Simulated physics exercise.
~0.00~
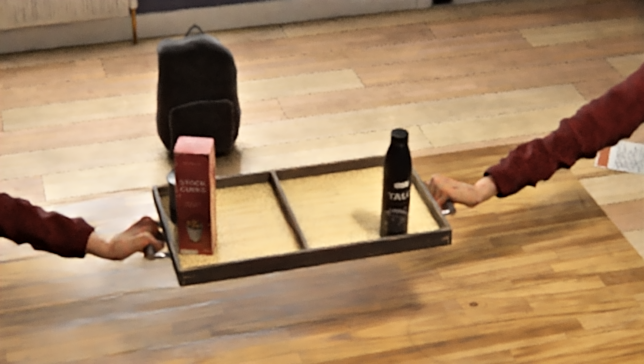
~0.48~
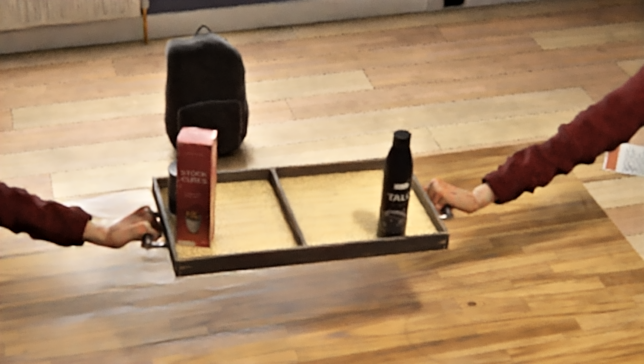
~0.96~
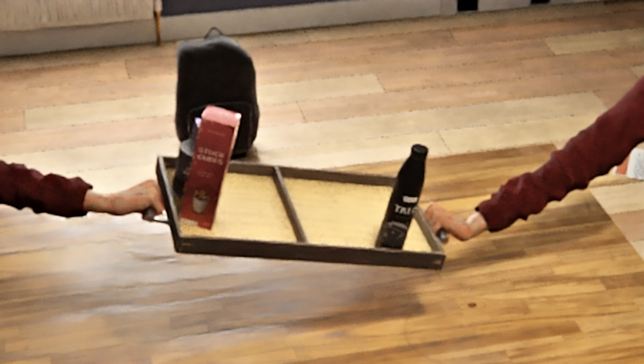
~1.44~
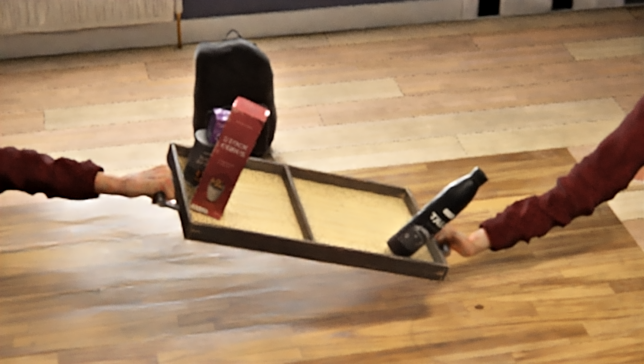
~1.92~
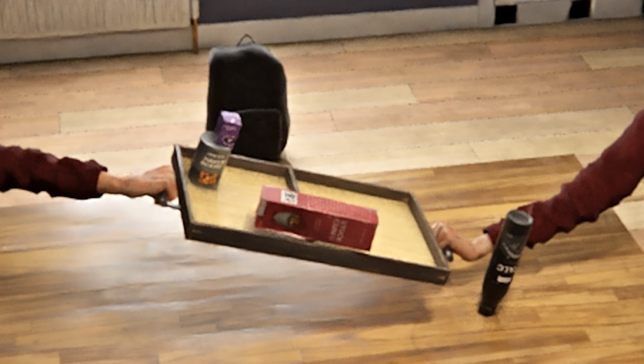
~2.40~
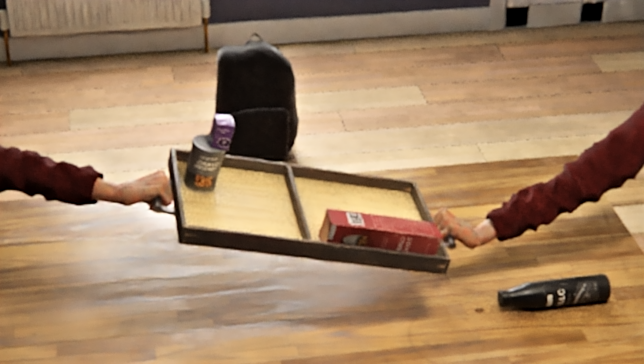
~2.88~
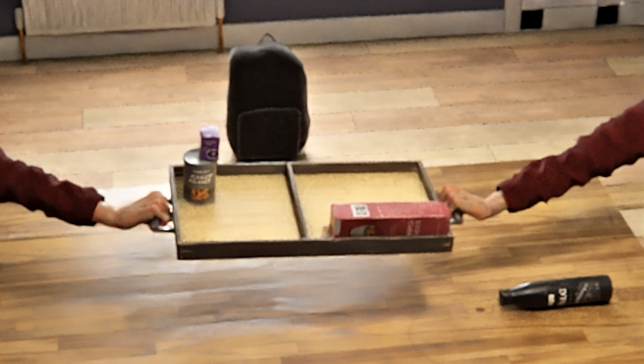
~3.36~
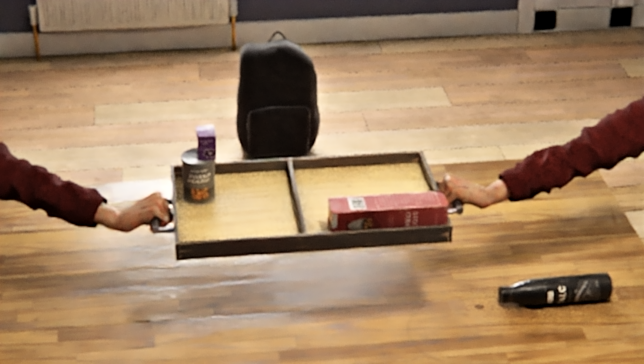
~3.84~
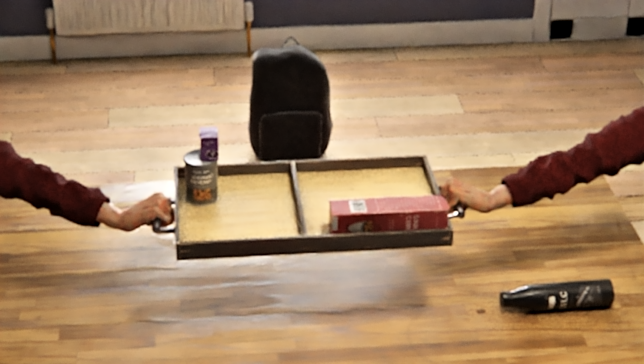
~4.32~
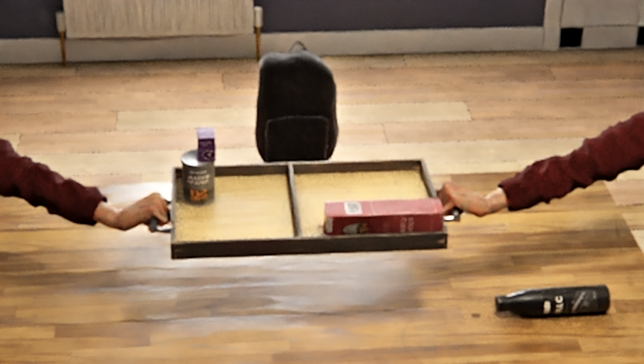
In a room with a wooden floor, seen from slightly above as the view drifts sideways, two hands in dark red sleeves hold a divided tray by its ends, with a black backpack standing behind. A tall red carton and a grey tin topped by a small purple carton stand at the left, and a black bottle stands at the right. The tray tilts down to the right, and the bottle tips over the rim and drops. The red carton topples and slides into the right section. The tray levels with the red carton lying on its side, the tin and purple carton still stacked upright, and the bottle lying below, off the tray.
